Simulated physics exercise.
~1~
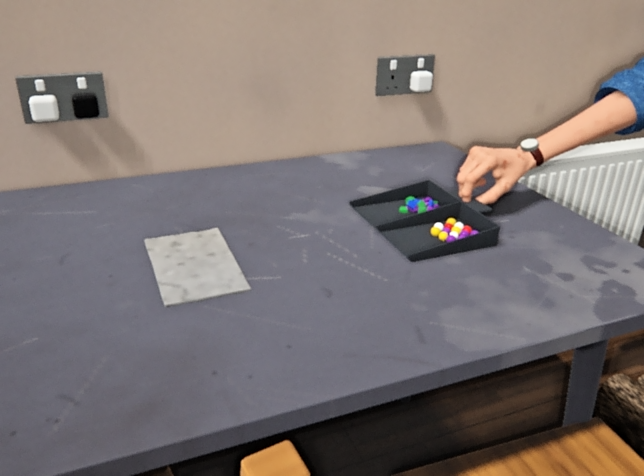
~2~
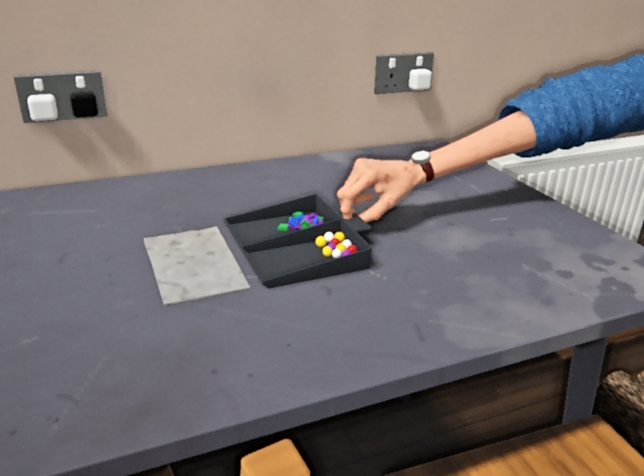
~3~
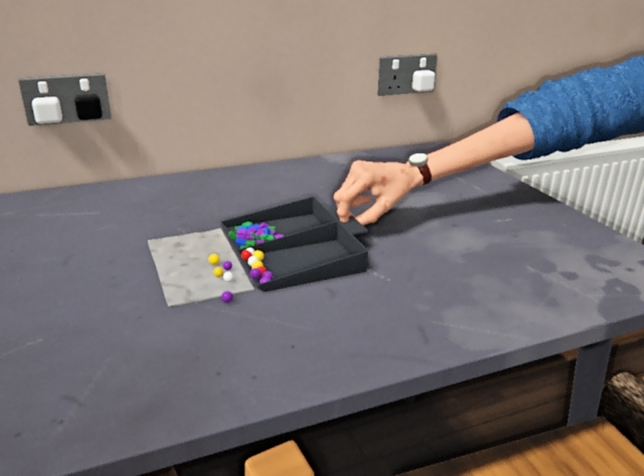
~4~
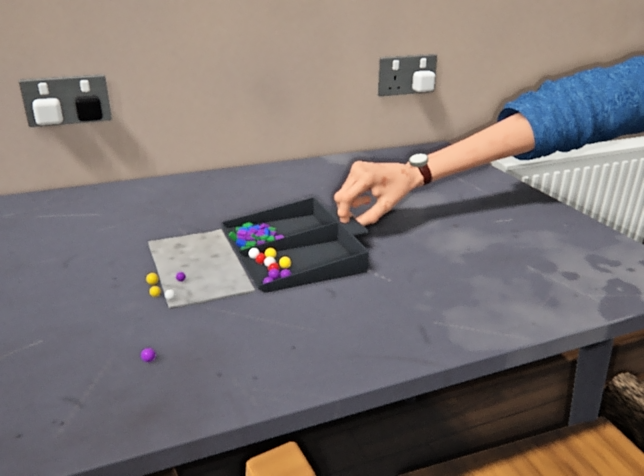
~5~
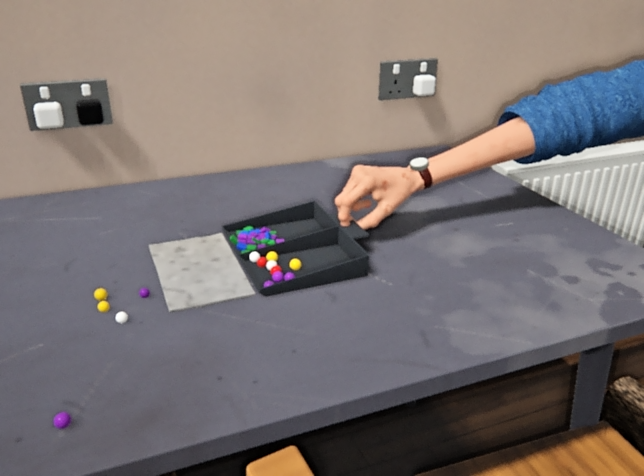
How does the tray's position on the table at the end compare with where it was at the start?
At the start the tray was over on the right side of the table, well away from the pale slab. By the end it was farther left, resting up against the slab's right edge.
A hand slid a black two-part tray of colourful little balls left across a grey table until it stopped against a pale slab. Both lots shot forward, and some near balls spilled over the slab and rolled away, while the far lot stayed in.
